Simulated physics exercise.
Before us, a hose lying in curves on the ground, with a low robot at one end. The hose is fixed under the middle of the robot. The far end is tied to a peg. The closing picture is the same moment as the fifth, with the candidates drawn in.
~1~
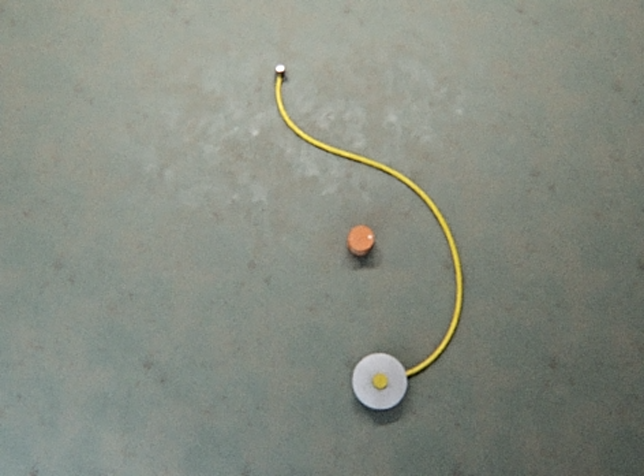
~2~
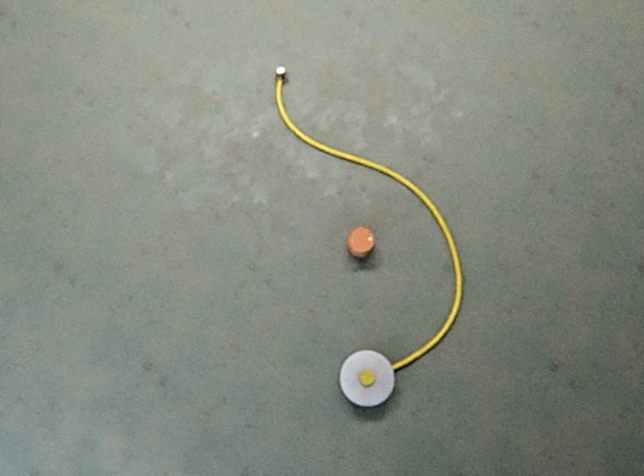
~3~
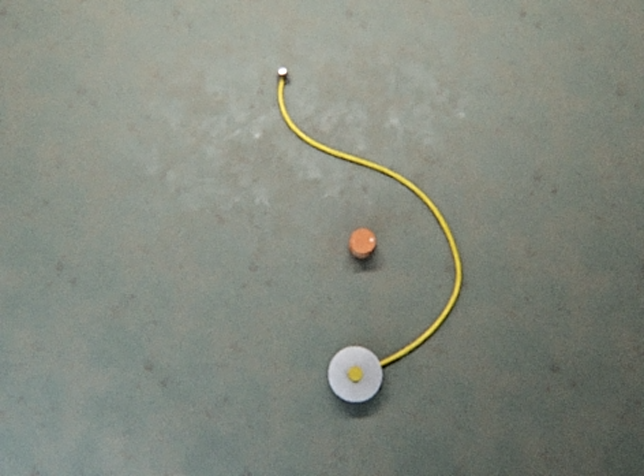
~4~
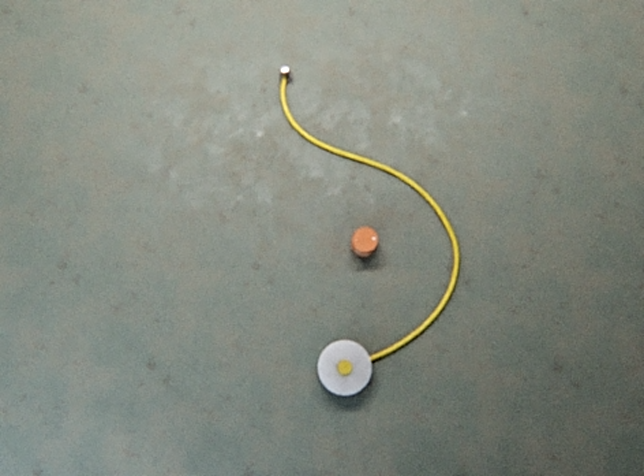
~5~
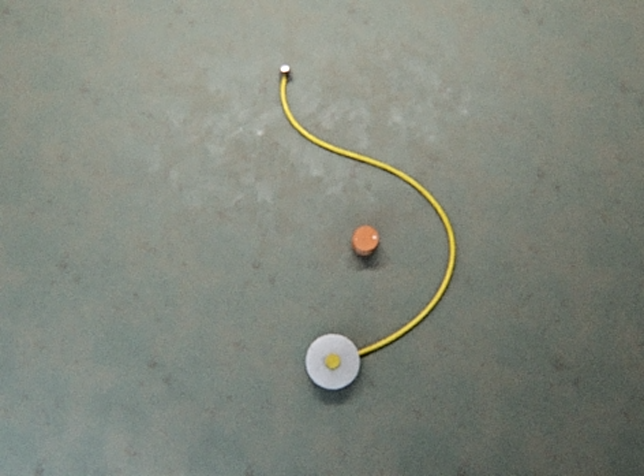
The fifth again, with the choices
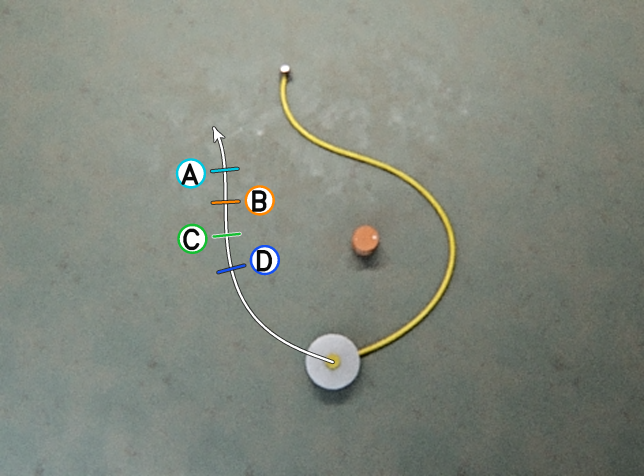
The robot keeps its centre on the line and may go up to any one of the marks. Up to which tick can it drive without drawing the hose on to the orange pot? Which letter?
All is well up to C.
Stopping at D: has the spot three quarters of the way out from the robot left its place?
By then, no.
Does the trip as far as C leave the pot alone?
For that mark, yes.
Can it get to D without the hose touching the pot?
Yes.
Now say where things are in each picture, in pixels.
Peg (281, 72); orange pot (360, 241); robot (379, 381), in the first picture.
Robot (367, 378); peg (281, 74), in the second picture.
Robot (355, 374); peg (283, 74), in the third picture.
Robot (345, 368); peg (286, 73), in the fourth picture.
Robot (333, 362); peg (286, 72); orange pot (365, 241), in the fifth picture.
On the marked copy, A at (225, 170); B at (226, 202); C at (227, 235); D at (231, 269); the route from (333, 362) via (230, 263) to (214, 128).
Taking C. A third of the way, robot (274, 334), middle of the hose (427, 201).
Two thirds of the way, robot (235, 285), middle of the hose (420, 205).
When it is over, robot (225, 233), middle of the hose (417, 207); nothing has been touched.
As for the rest, A brings the hose against the pot; B brings the hose against the pot; D is safe but short.
